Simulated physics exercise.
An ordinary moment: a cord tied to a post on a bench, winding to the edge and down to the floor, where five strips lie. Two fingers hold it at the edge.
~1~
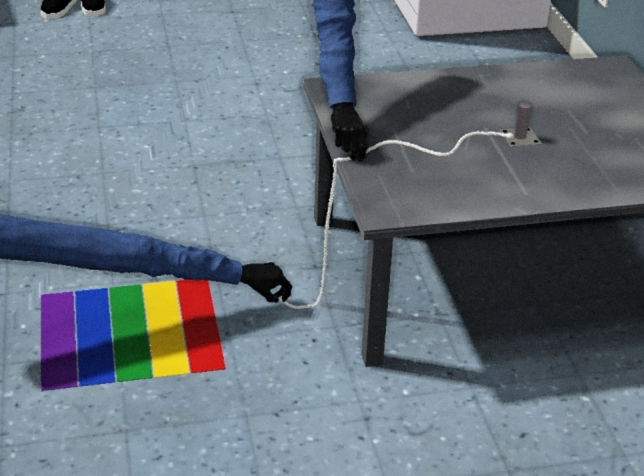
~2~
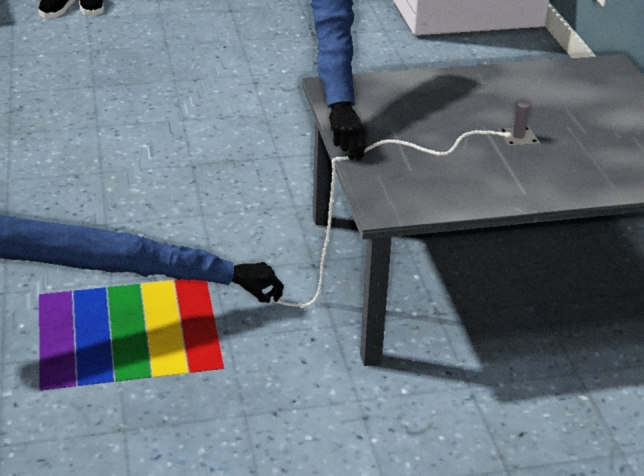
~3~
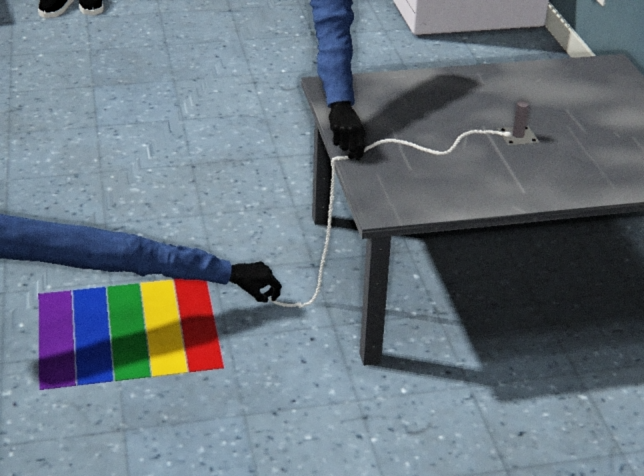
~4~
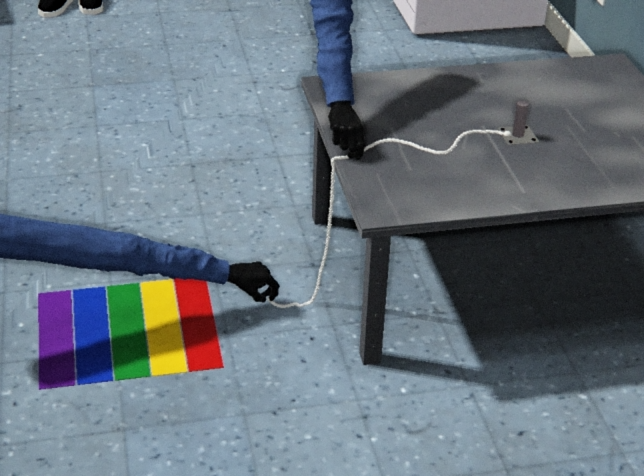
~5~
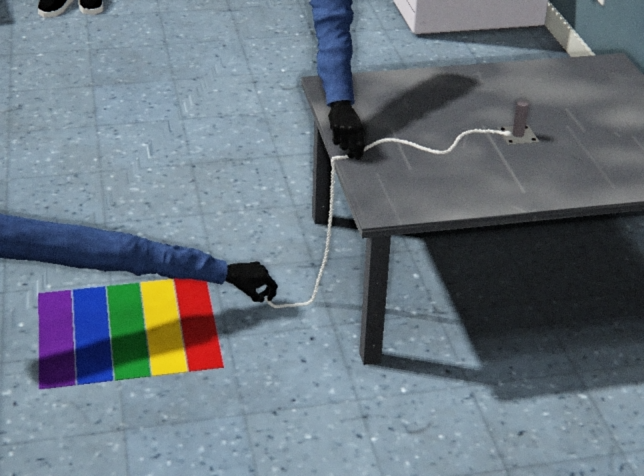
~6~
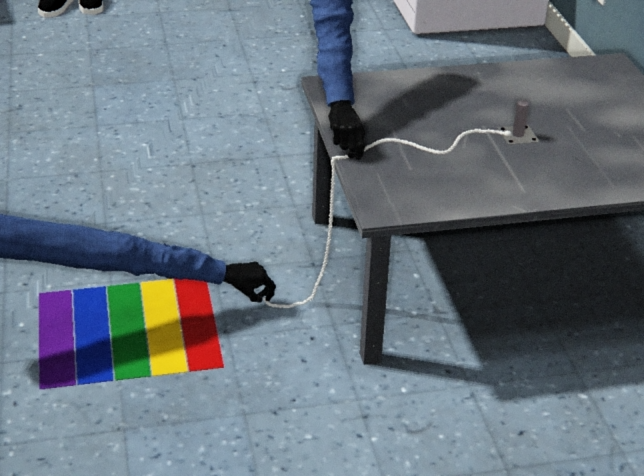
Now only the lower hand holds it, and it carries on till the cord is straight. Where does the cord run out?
The end stops over the green strip.
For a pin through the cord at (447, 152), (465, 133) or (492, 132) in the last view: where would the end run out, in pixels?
In that order: (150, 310), (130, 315) and (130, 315).
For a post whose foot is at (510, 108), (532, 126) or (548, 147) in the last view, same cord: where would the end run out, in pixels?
In that order: (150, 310), (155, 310) and (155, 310).
Soon after, end near (182, 308); over red.
Then, end near (147, 312); over yellow.
At full stretch, end near (125, 314); over green. It gets as far as the green strip.
